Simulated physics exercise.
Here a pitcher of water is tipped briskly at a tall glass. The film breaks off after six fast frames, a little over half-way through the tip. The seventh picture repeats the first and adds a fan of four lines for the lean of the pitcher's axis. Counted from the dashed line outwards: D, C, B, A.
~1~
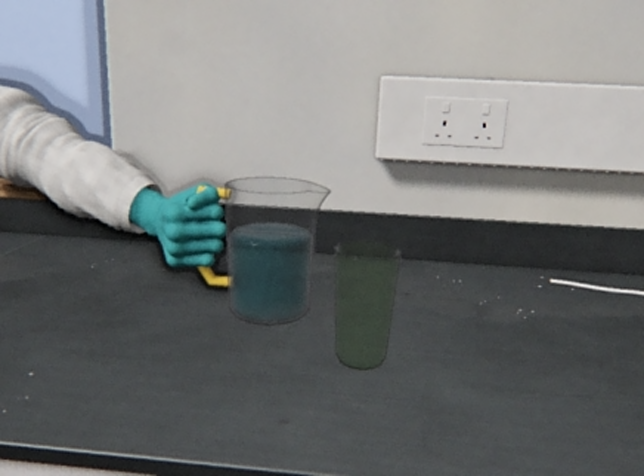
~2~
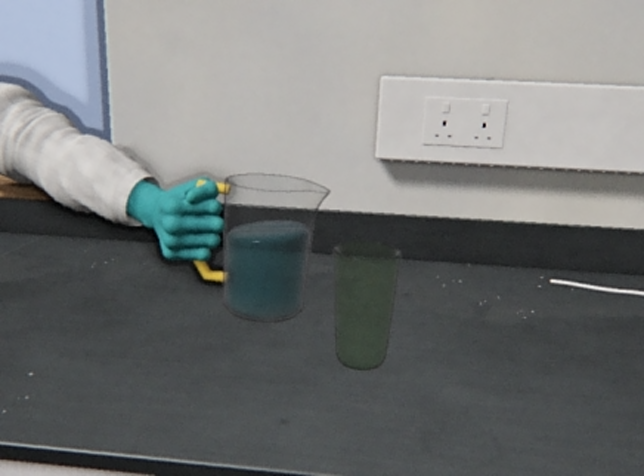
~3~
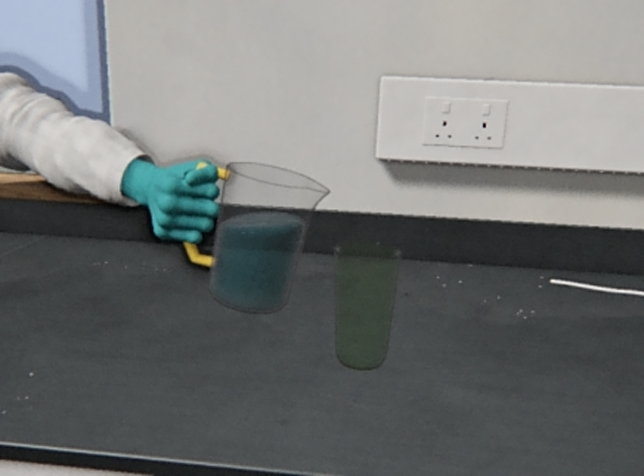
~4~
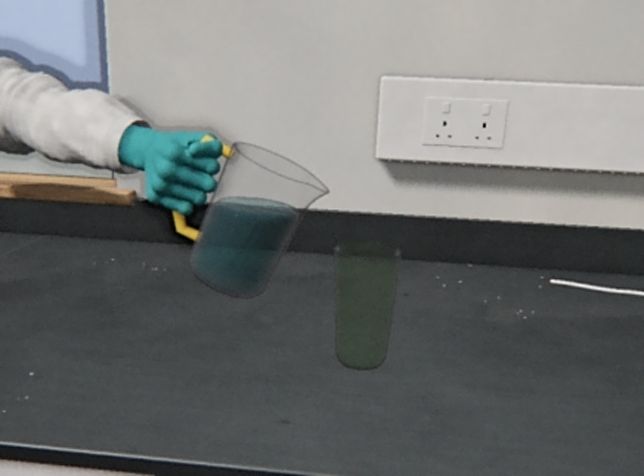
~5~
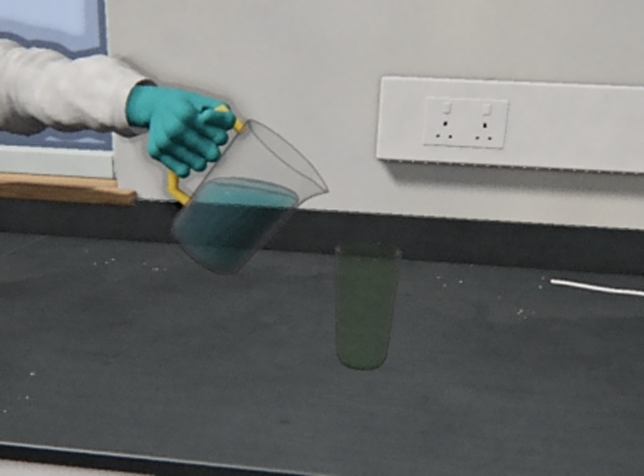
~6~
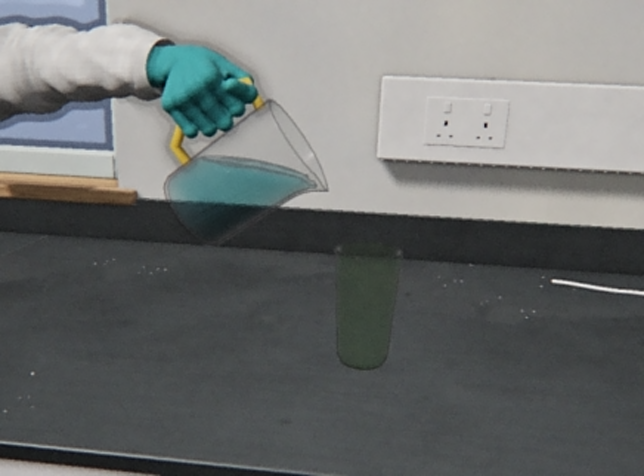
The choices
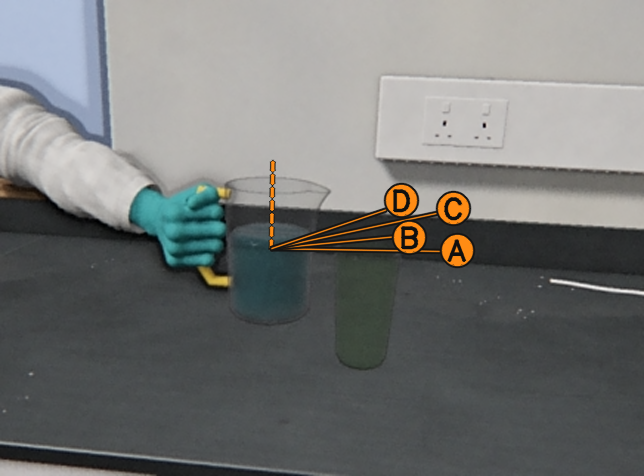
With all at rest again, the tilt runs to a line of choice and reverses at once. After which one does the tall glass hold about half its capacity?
Go for D.
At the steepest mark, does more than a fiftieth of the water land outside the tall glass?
Yes, it does.
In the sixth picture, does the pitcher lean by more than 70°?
No, it does not.
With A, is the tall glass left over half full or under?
Over half.
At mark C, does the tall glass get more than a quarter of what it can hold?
Yes, clearly.
In orange, A at (440, 251); B at (392, 237); C at (437, 213); D at (386, 209).
If A is chosen, the tall glass ends with about 88 % of what it can hold; 21 % of the water is spilt.
If B is chosen, the tall glass ends with about 80 % of what it can hold; 12 % of the water is spilt.
If C is chosen, the tall glass ends with about 73 % of what it can hold.
If D is chosen, the tall glass ends with about 48 % of what it can hold.
